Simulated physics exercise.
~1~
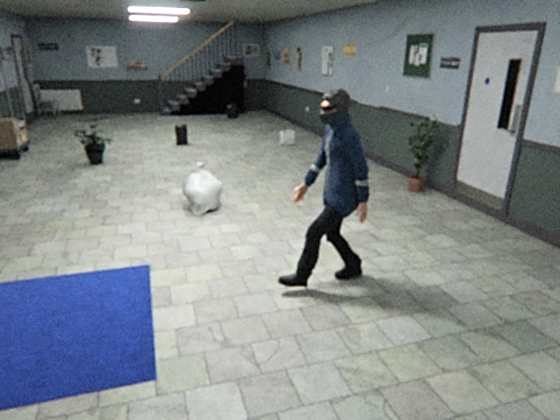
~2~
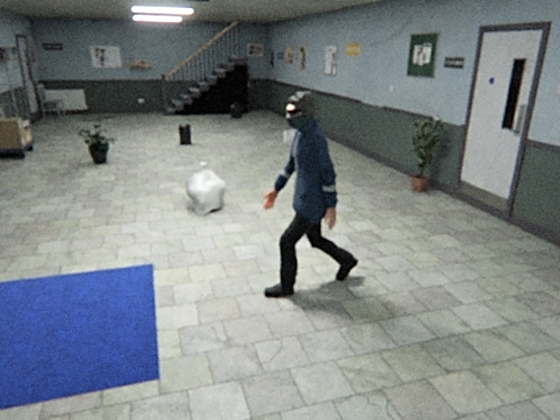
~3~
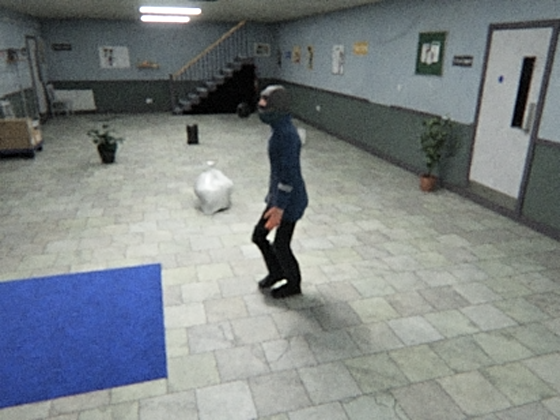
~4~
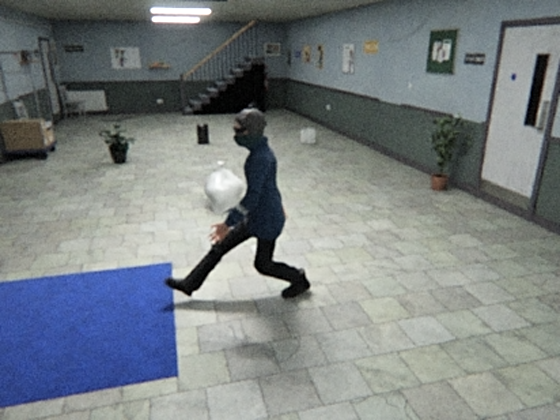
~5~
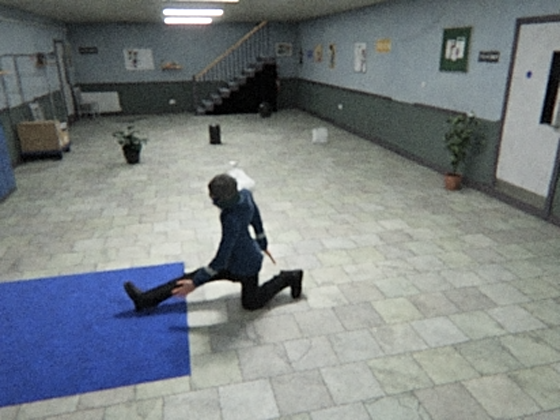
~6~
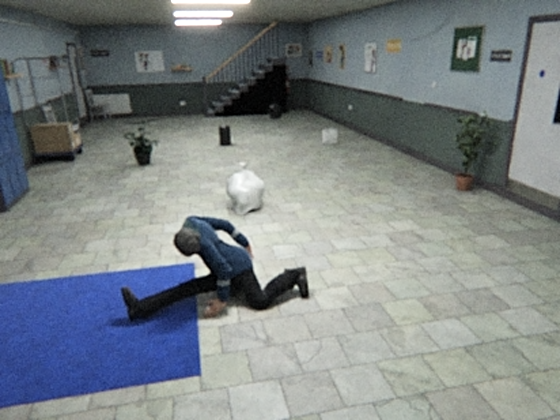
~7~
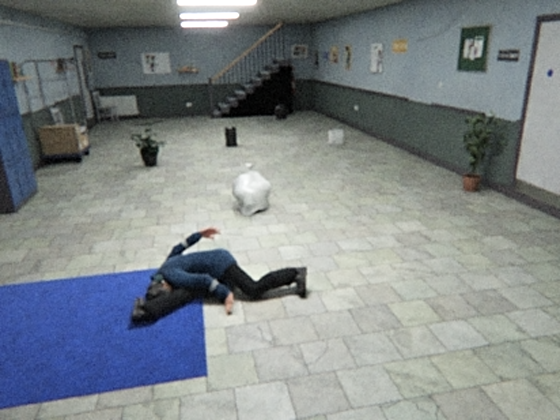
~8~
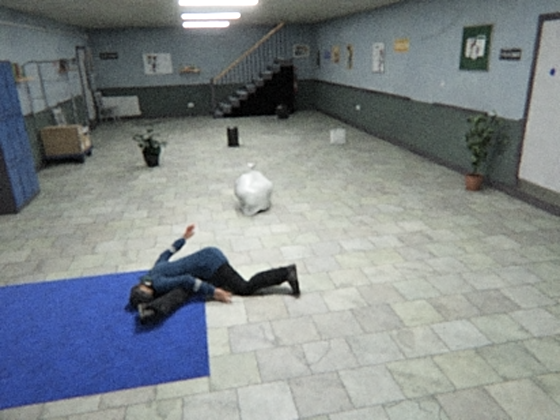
A masked person walks left, drops low, and collapses with their chest on the blue mat.
